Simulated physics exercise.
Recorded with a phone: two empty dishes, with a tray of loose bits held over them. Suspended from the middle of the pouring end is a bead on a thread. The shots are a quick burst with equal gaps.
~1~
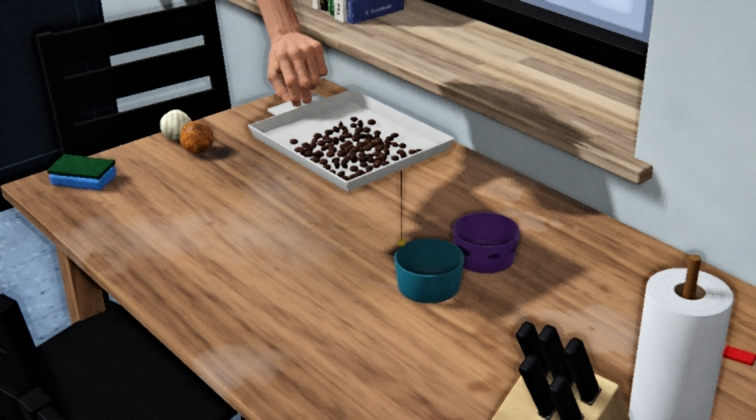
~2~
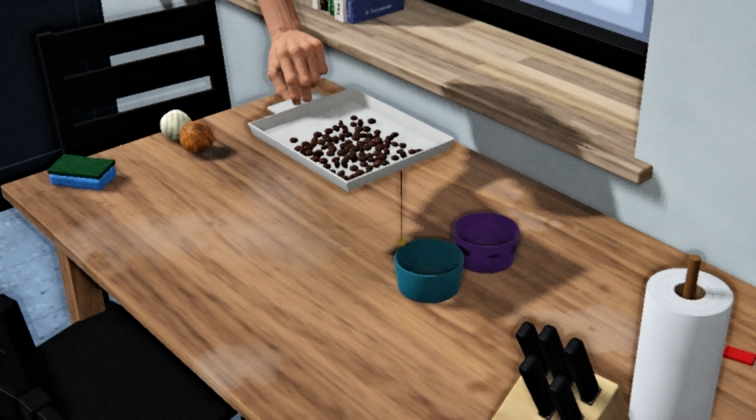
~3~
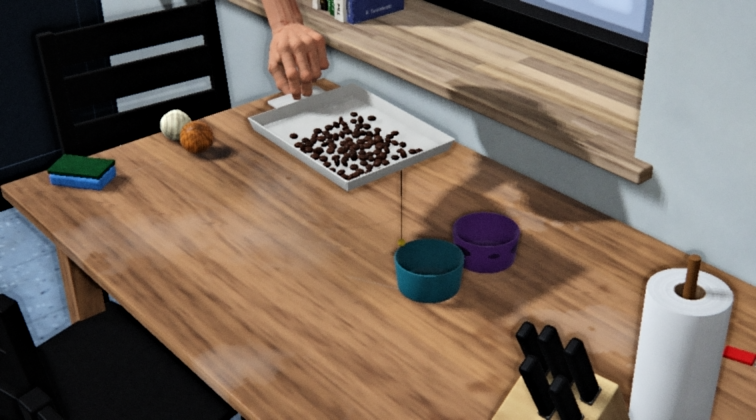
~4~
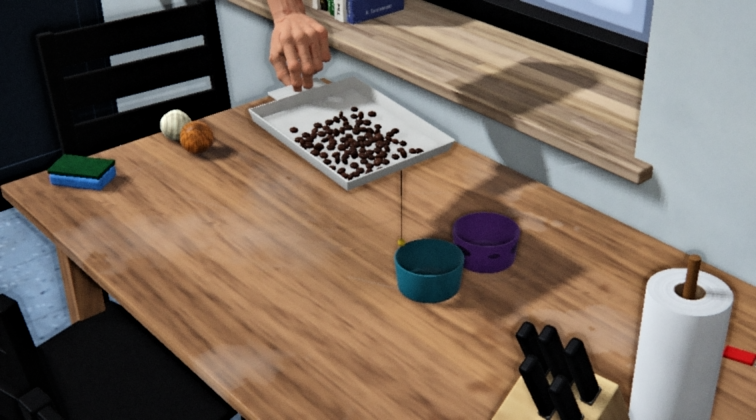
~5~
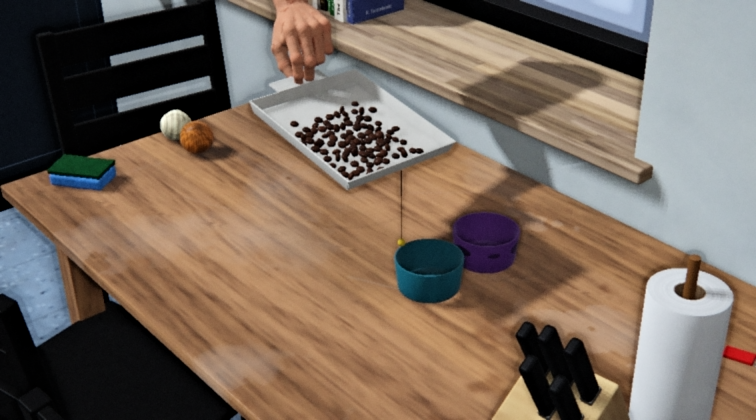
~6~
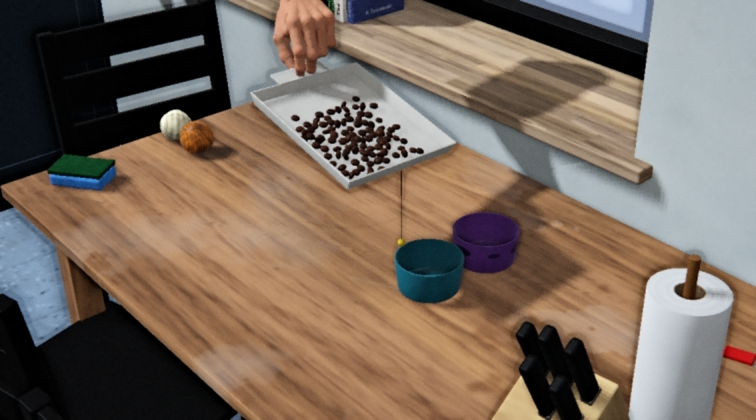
At a wooden table, a hand held a pale tray of small dark pieces above a teal dish and a purple one, then slowly raised its handle end, tilting it slightly while the pieces barely moved.
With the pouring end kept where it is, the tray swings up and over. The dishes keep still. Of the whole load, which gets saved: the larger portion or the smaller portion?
Most of the load is not lost.
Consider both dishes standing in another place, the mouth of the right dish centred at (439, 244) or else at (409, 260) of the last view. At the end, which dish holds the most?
It comes out as the one to the right in the first try and the one to the right in the second.
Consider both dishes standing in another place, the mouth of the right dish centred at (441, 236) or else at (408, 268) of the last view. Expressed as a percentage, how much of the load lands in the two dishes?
Close to 40 in a hundred, then close to 40 in a hundred.
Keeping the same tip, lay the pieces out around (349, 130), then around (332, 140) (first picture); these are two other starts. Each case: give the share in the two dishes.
It would be roughly 70 per cent for the first and roughly 60 per cent for the second.
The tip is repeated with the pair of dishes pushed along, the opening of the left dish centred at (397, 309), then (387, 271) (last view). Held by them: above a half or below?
Held in all, by try: A smaller portion, then a larger portion.
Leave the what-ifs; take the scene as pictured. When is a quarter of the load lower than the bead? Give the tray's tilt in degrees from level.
About 95 degrees.
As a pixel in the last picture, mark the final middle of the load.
(440, 285).
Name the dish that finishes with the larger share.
Winner, as observed: The left-positioned one.
Soon after the last picture, tray tipped steeply; all on the tray.
A little later, tray tipped right over; about a quarter on the tray; about a quarter in the left dish; a small part in the right dish; a small part outside both; about a third in the air.
Later still, tray tipped past a quarter turn; about half in the left dish; about a quarter in the right dish; about a third outside both.
At rest, tray tipped past a quarter turn; about half in the left dish; about a quarter in the right dish; about a third outside both.
